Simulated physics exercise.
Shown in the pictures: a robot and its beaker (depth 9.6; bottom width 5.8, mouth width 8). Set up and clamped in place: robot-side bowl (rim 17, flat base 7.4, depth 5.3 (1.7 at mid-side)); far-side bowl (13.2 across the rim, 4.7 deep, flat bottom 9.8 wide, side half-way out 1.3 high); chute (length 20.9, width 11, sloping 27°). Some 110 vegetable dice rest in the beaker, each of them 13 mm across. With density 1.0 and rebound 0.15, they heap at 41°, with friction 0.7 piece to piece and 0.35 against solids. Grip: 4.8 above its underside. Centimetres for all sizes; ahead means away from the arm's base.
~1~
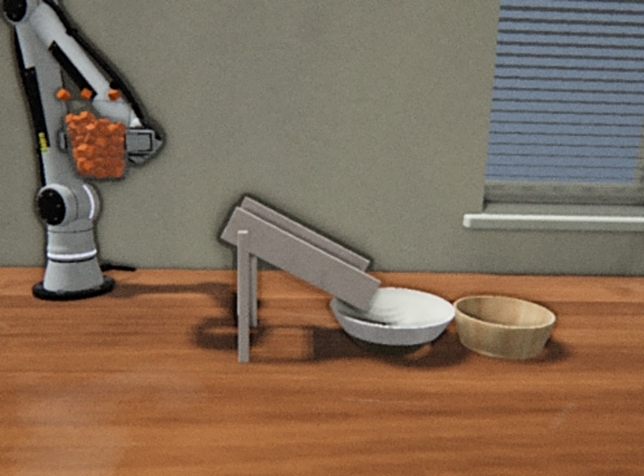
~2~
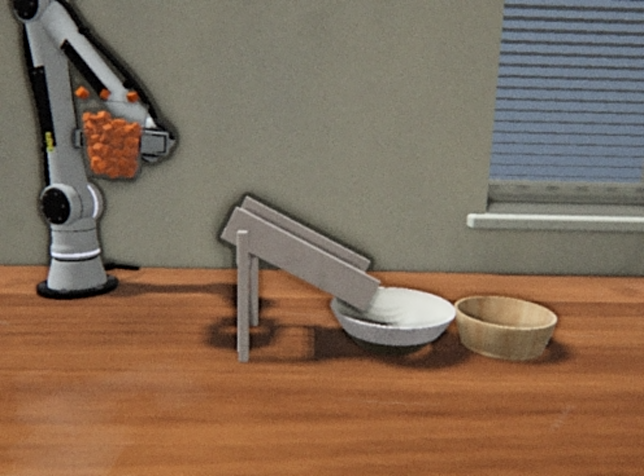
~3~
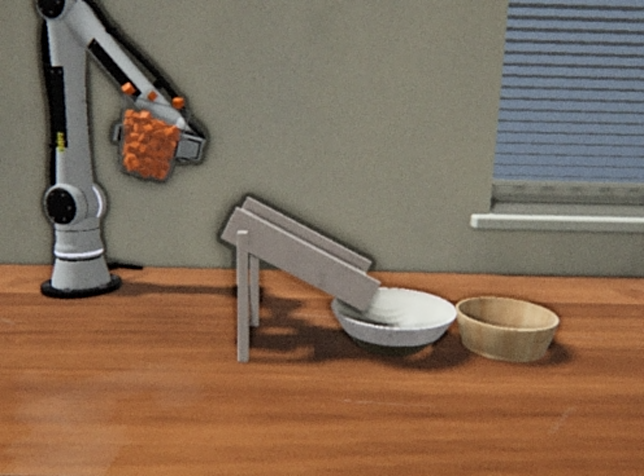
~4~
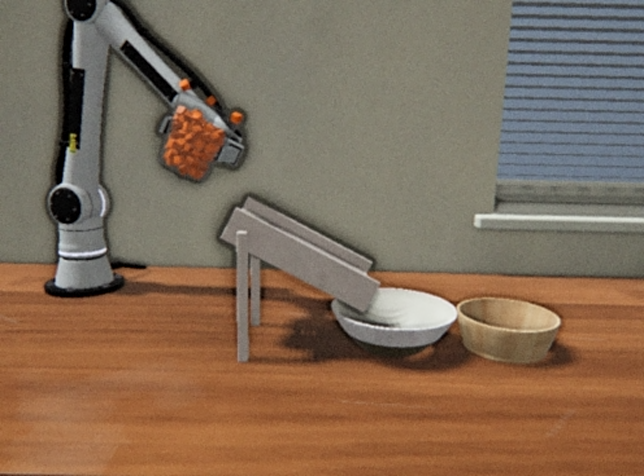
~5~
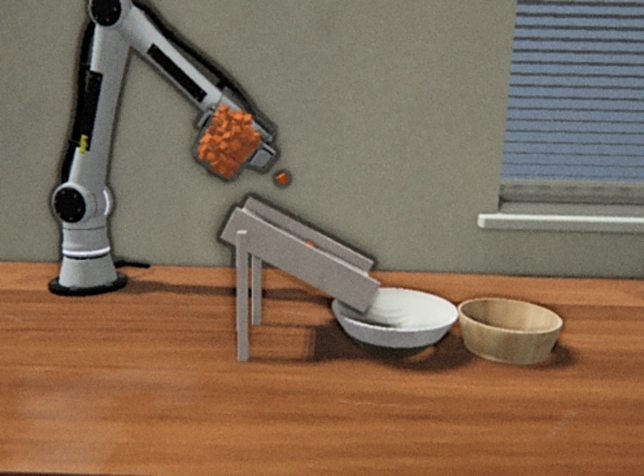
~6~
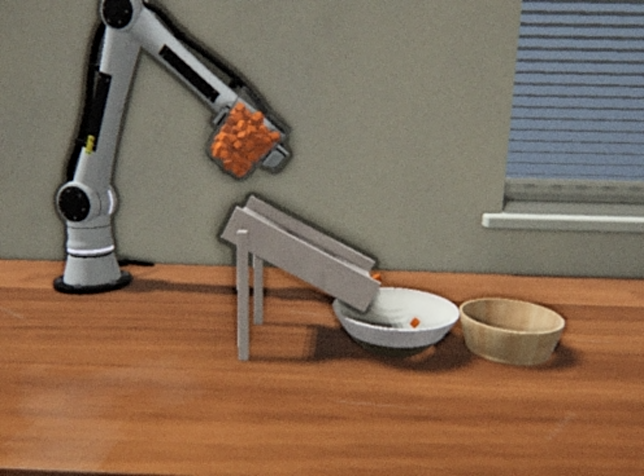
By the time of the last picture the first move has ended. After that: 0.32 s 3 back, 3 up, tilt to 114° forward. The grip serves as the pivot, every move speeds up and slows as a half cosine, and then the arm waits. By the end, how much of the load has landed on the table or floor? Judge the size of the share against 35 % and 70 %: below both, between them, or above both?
Below both.
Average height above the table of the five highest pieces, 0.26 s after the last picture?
Those pieces are near 34 cm up.
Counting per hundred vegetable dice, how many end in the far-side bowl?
The share comes to around 0 per cent.
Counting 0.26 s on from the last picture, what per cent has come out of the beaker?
About 0 in a hundred parts are out by then.
Then, 0.13 s later, tilted 65° forward, highest piece 33 above the table; 110 in the beaker, 2 in the robot-side bowl.
Then, 0.26 s later, tilted 107° forward, highest piece 35 above the table; 110 in the beaker, 2 in the robot-side bowl.
Then, 0.52 s later, tilted 114° forward, highest piece 32 above the table; 72 in the beaker, 2 in the robot-side bowl, 38 on the chute or in flight.
Then, 1.57 s later, tilted 114° forward, highest piece 4 above the table; 112 in the robot-side bowl.
At rest, 112 in the robot-side bowl. That is 0 % on the table or floor.
